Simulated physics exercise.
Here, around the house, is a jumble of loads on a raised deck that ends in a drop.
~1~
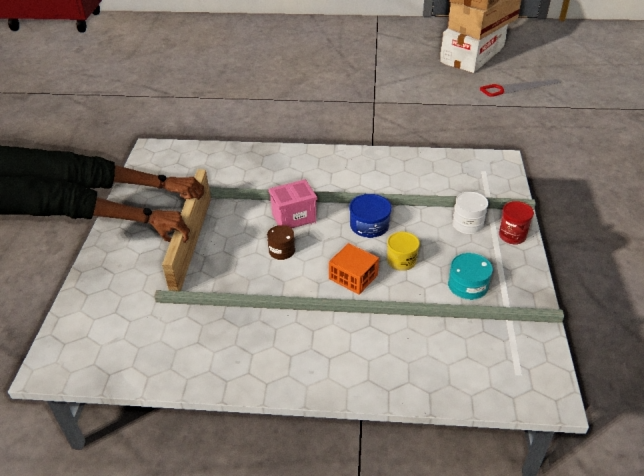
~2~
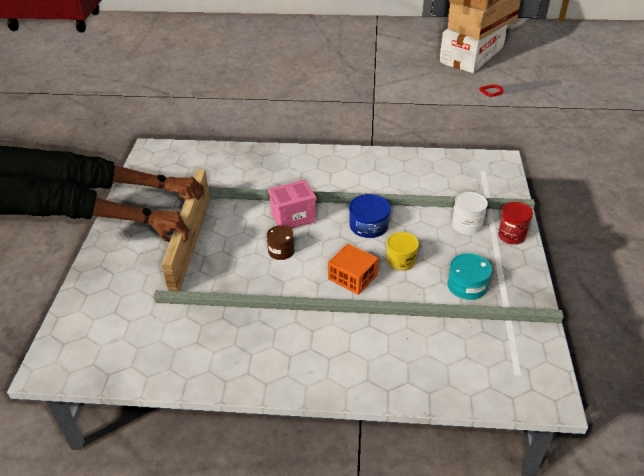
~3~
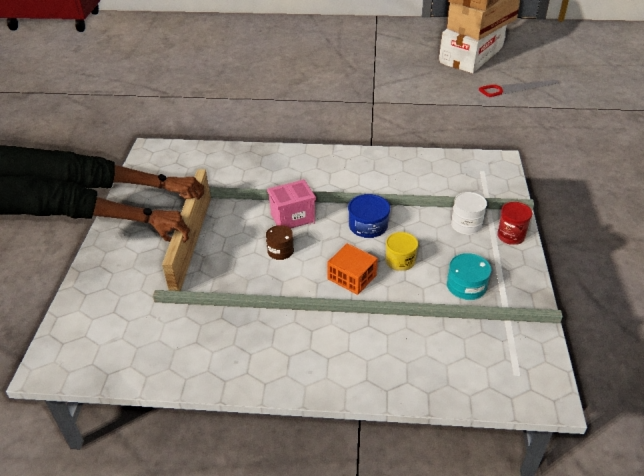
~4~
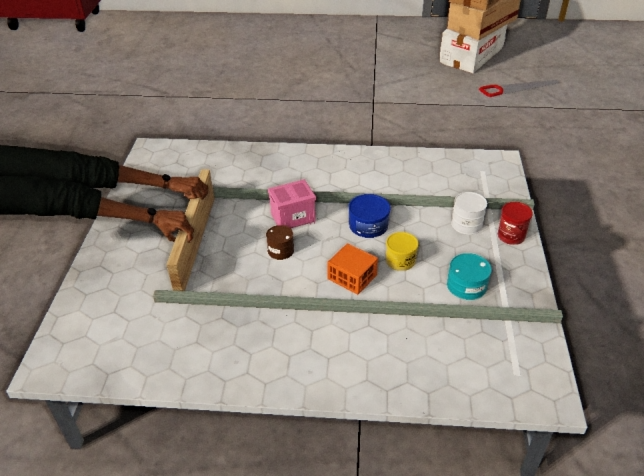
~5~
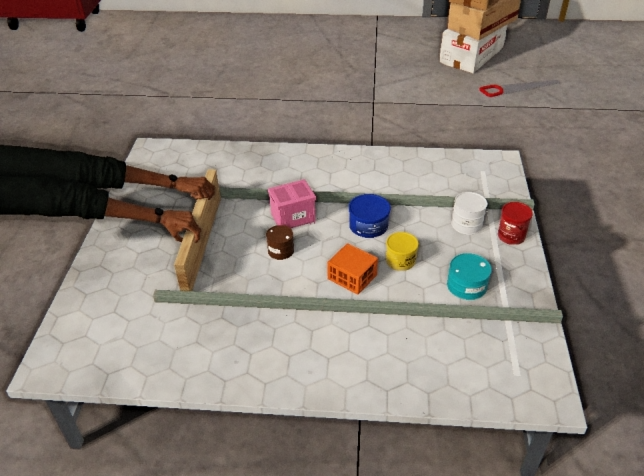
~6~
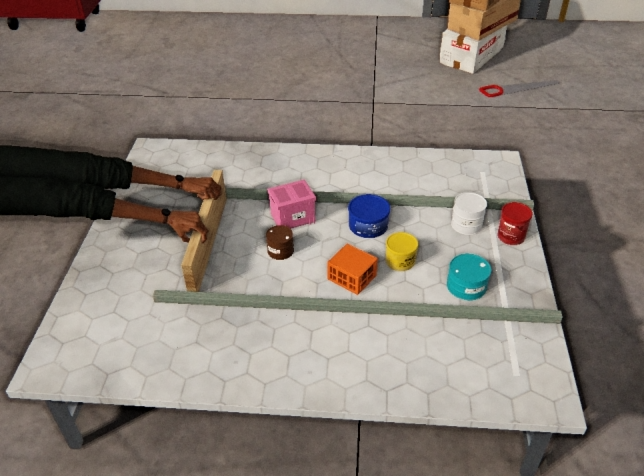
At first, two hands hold a wooden plank upright at the left end of a tiled table, with a pink tote, an orange crate and several coloured containers spread between two green rails. The hands then slide the plank slightly to the right, while the objects stay still, untouched by it.
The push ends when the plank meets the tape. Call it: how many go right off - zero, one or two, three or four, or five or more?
Three or four go off.
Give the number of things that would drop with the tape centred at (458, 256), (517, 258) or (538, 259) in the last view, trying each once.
2, 5, 8.
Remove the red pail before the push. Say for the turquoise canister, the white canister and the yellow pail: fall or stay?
So the turquoise canister falls off, the white canister falls off, the yellow pail remains.
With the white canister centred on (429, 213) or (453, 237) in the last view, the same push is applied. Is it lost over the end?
Well, it tips off the first time and tips off the second time.
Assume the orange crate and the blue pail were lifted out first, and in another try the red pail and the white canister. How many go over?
You'd get 2 in the first case and 2 in the second one.
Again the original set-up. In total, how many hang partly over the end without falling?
The overhang total is 1.
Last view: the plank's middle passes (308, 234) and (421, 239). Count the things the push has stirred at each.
The count is 3 at the first point and 8 at the second.
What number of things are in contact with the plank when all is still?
Contact count: 3.
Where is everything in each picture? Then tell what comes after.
The first frame shows red pail (516, 223); white canister (470, 213); turquoise canister (470, 276); plank (189, 229); tape (498, 257).
The second frame shows white canister (469, 213); orange crate (353, 269).
The third frame shows turquoise canister (468, 276); blue pail (369, 216).
The fourth frame shows red pail (514, 224); pink tote (292, 206).
The fifth frame shows white canister (469, 213); yellow pail (401, 252).
The sixth frame shows red pail (514, 224); white canister (469, 214); turquoise canister (468, 277); plank (206, 229); tape (497, 257).
A little later, none off yet; red pail at rest near (514, 224); white canister at rest near (469, 214); turquoise canister at rest near (468, 277).
Next, none off yet; red pail moving near (518, 225); white canister shifted about its own width near (493, 212); turquoise canister at rest near (468, 277).
When it is over, the number that fall off is three or four; down, blue pail, turquoise canister, white canister and red pail.
